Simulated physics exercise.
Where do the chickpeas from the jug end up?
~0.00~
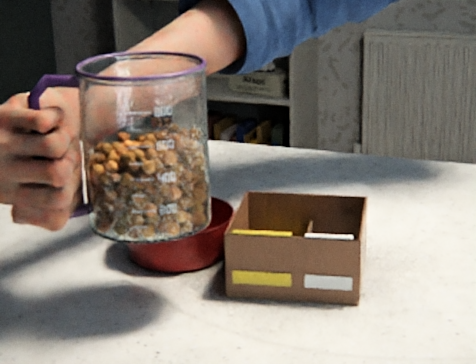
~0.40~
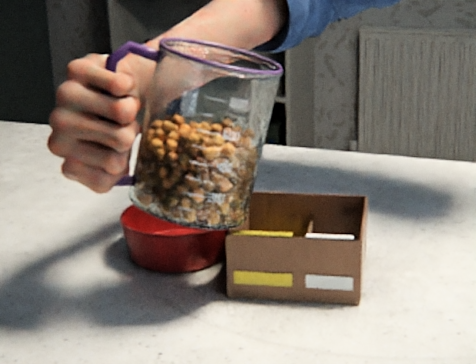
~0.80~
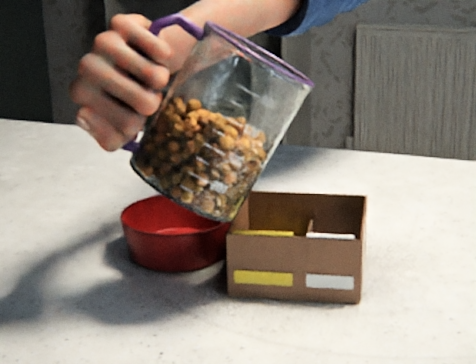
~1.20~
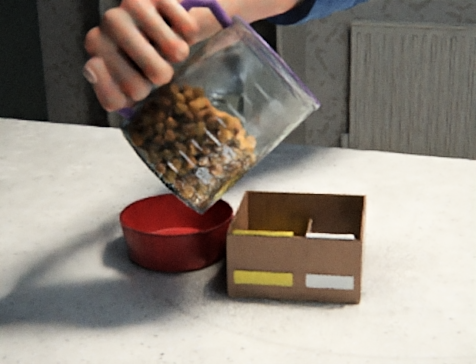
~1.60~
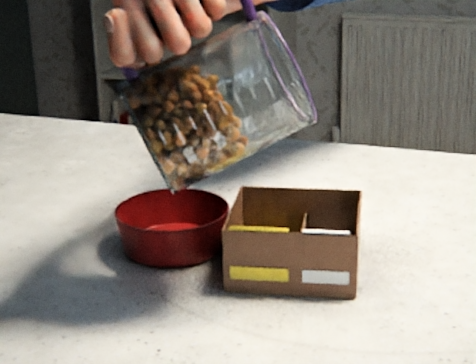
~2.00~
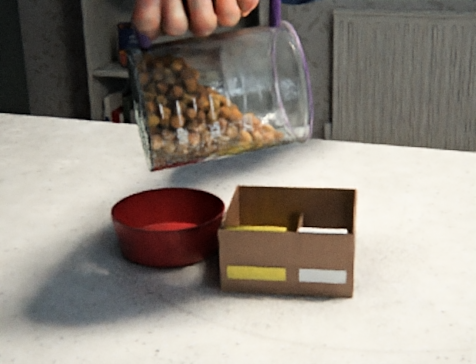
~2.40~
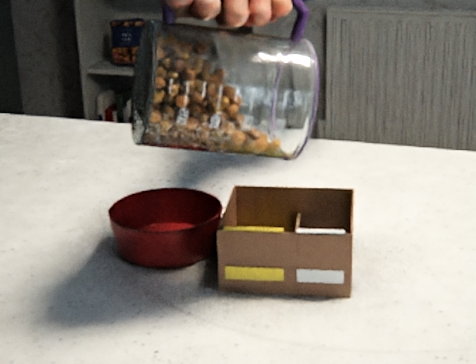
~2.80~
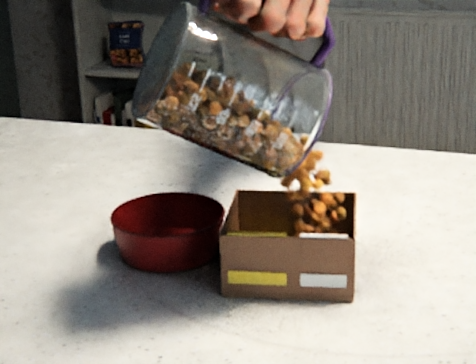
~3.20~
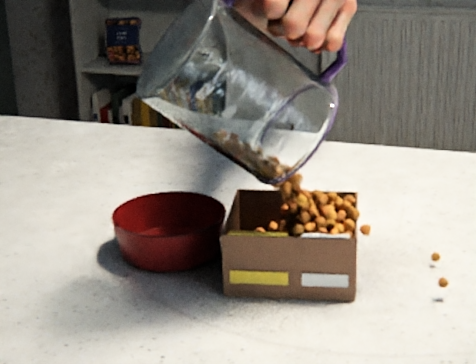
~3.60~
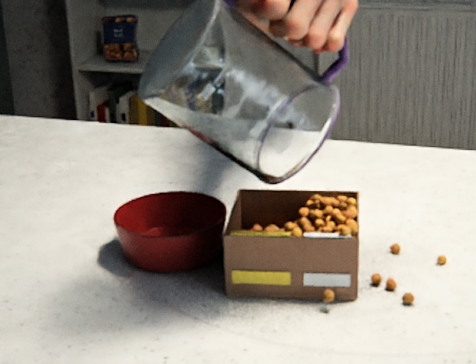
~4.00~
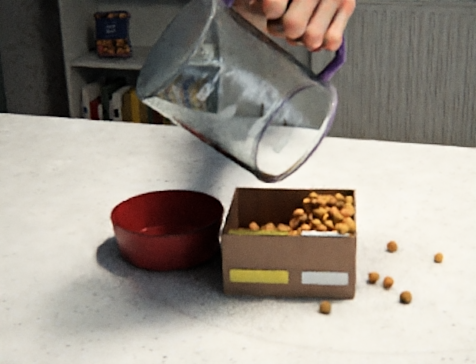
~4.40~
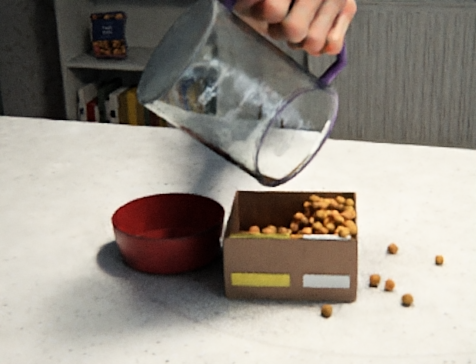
Most land in the white section, with a good share in the yellow section too. The red dish stays empty, and only a few chickpeas lie on the table.
